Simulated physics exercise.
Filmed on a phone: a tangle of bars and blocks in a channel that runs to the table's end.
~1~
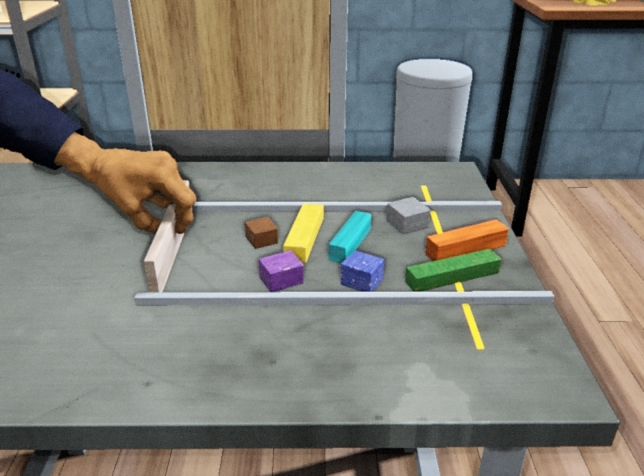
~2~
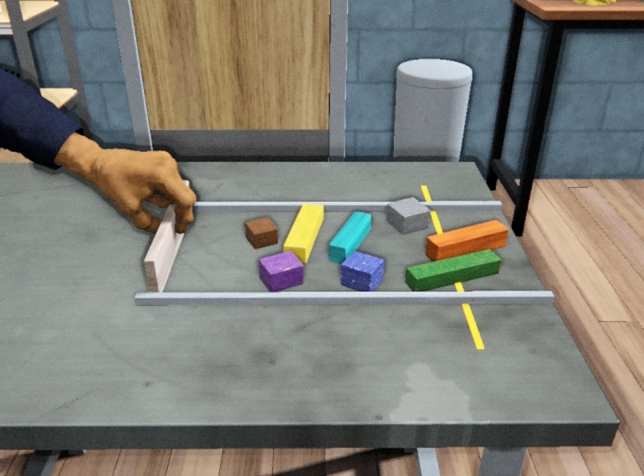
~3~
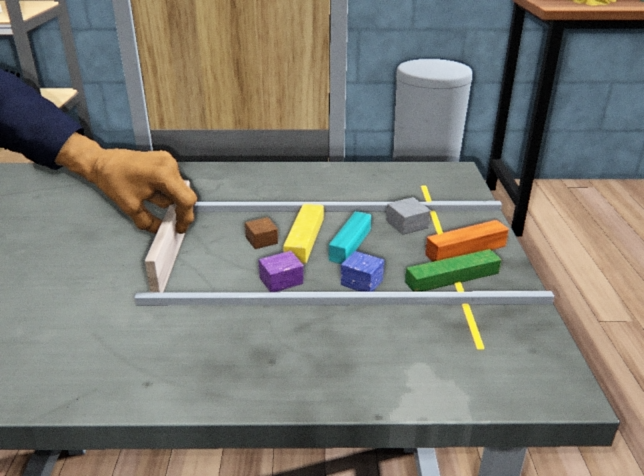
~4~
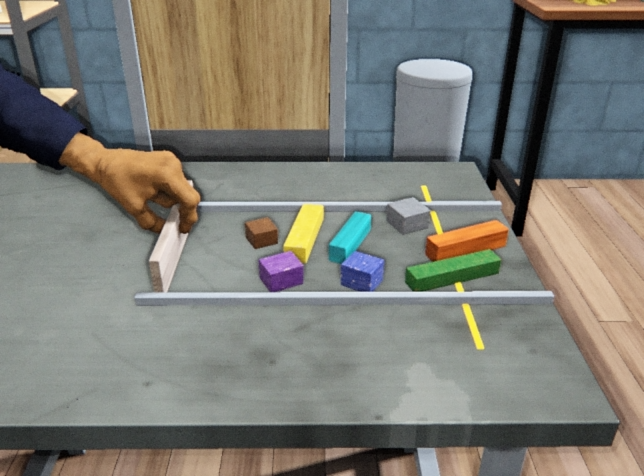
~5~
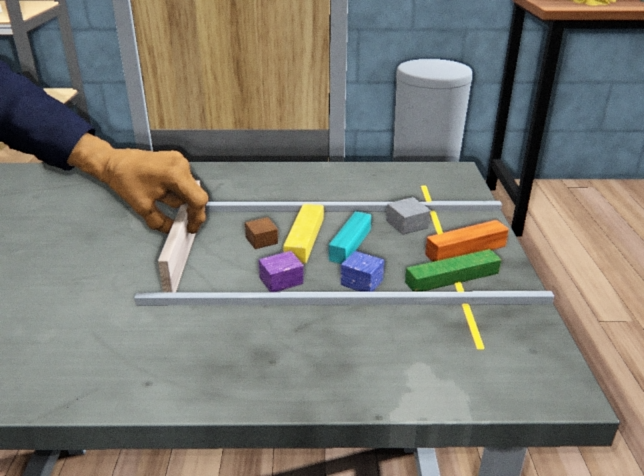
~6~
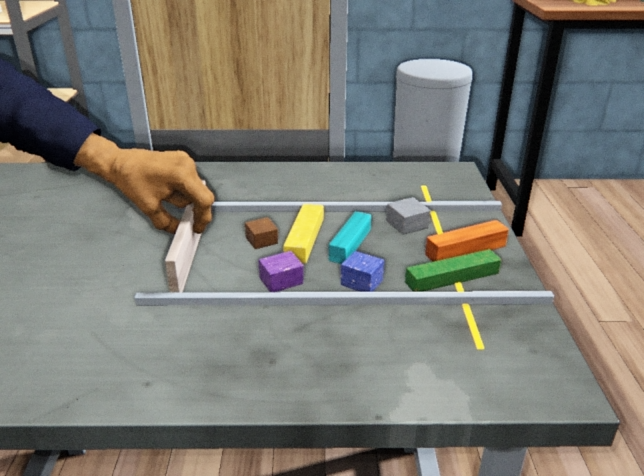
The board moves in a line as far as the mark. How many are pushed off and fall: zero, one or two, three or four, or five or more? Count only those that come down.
Outcome: The number that fall off is one or two.
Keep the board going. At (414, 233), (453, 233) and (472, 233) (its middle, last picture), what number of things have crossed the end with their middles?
The counts: 0, 2 and 4.
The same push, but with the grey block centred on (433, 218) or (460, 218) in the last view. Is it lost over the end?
The grey block holds on; survives.
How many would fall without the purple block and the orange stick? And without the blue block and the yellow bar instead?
Fallen: 0, and 0 in the other try.
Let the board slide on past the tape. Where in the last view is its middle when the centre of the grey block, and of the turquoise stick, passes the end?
Near (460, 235) and (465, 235).
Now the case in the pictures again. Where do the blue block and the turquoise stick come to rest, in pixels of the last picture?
About (509, 269), and the other about (504, 242).
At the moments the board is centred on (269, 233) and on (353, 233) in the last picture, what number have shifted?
At the one place 3, at the other 7.
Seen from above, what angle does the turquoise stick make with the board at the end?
Roughly 0° out of line.
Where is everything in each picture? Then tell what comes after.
In the first picture, orange stick (467, 241); green bar (453, 271); grey block (408, 216); board (171, 233); tape (446, 250).
In the second picture, green bar (453, 271); turquoise stick (350, 237).
In the third picture, grey block (408, 216); blue block (362, 272).
In the fourth picture, orange stick (467, 242); purple block (281, 272).
In the fifth picture, green bar (453, 271); board (183, 233).
In the sixth picture, orange stick (467, 242); green bar (453, 271); grey block (408, 216); board (189, 233); tape (446, 250).
Soon after, none off yet; orange stick at rest near (467, 242); green bar at rest near (453, 271); grey block at rest near (408, 216).
At rest, the number that fall off is one or two; fallen, green bar and orange stick.
